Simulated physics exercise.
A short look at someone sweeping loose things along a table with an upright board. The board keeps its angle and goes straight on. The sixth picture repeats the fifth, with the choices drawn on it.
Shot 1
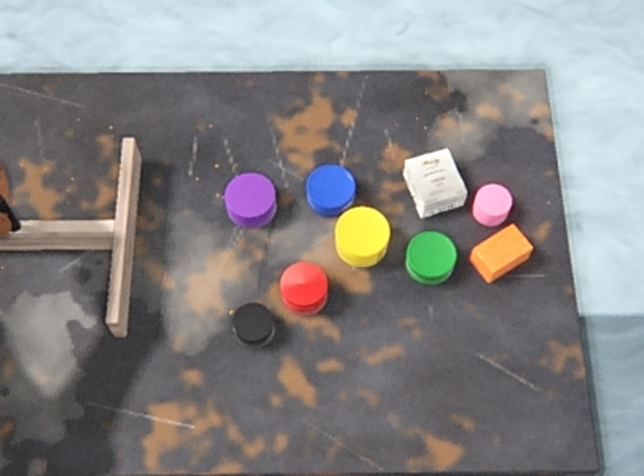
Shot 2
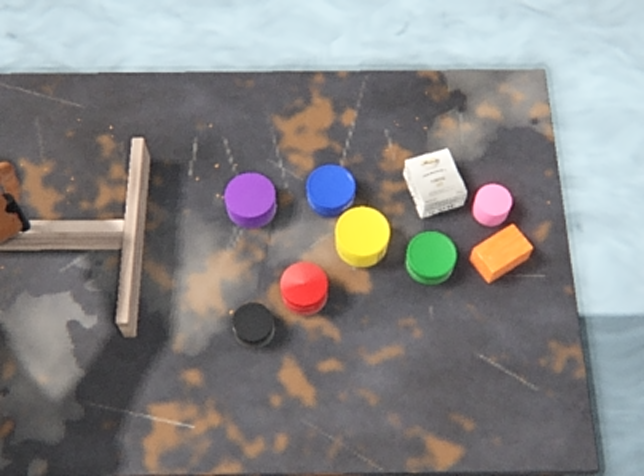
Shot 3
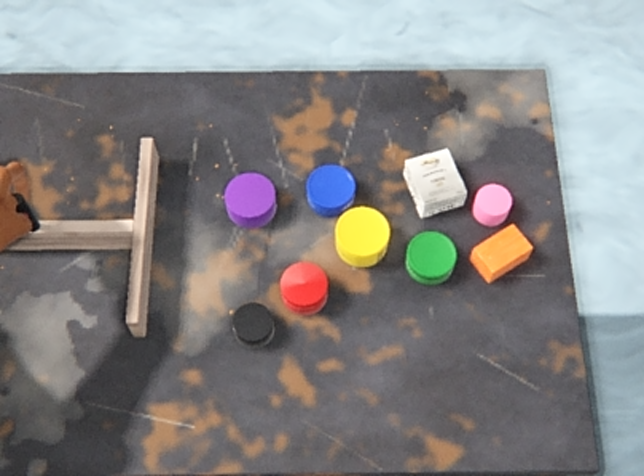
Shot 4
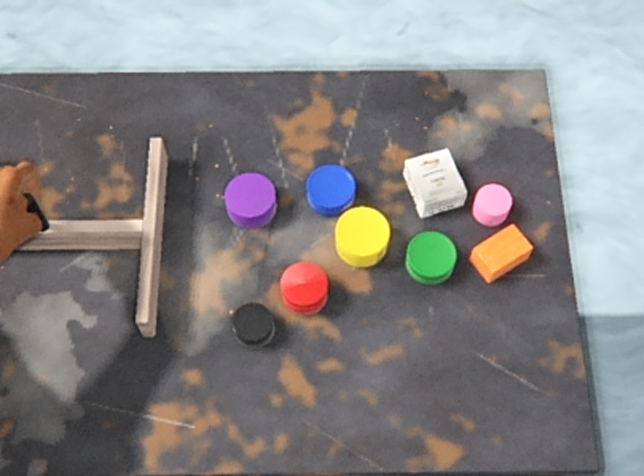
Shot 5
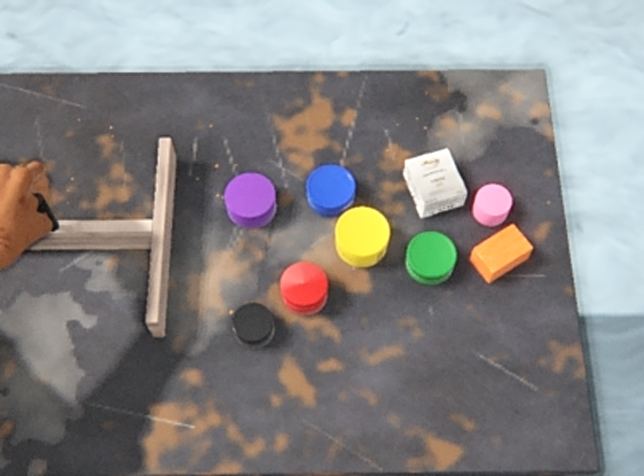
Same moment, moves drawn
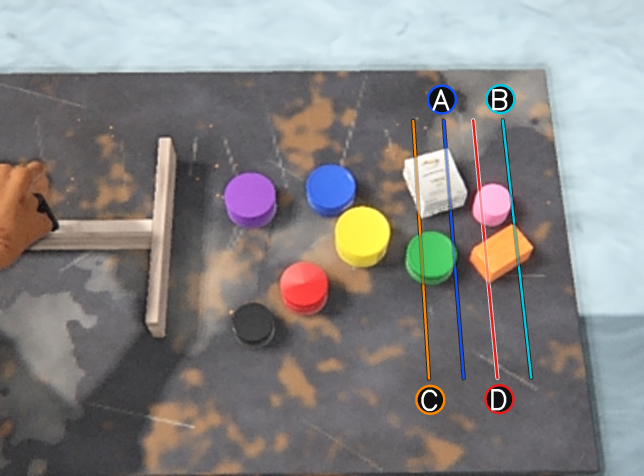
A wooden T-shaped pusher with an upright board lies on a dark, orange-blotched tabletop, seen from above against a pale blue surround. To its right sit purple, blue, yellow, green, red and black round containers, a white packet at the upper right, a small pink tin and an orange block. A hand at the left edge slides the board slowly rightward a short way, while the objects and camera stay still.
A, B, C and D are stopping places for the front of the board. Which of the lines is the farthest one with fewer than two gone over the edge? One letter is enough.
Up to line D.
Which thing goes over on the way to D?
The orange block goes over.
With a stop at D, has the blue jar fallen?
By then, no.
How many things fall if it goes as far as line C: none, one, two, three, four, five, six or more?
In all, none.
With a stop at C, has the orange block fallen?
No.
On the marked copy, A at (453, 241); B at (516, 240); C at (421, 241); D at (485, 241).
With D. Early on, board (276, 224); black pot (303, 329); blue jar (355, 189).
Further on, board (394, 223); orange block (514, 251); pink tin (496, 206).
At the end, board (486, 223); orange block over the edge; white packet (542, 168); one fallen.
As for the rest, A is within the limit but short; B drops four; C is within the limit but short.
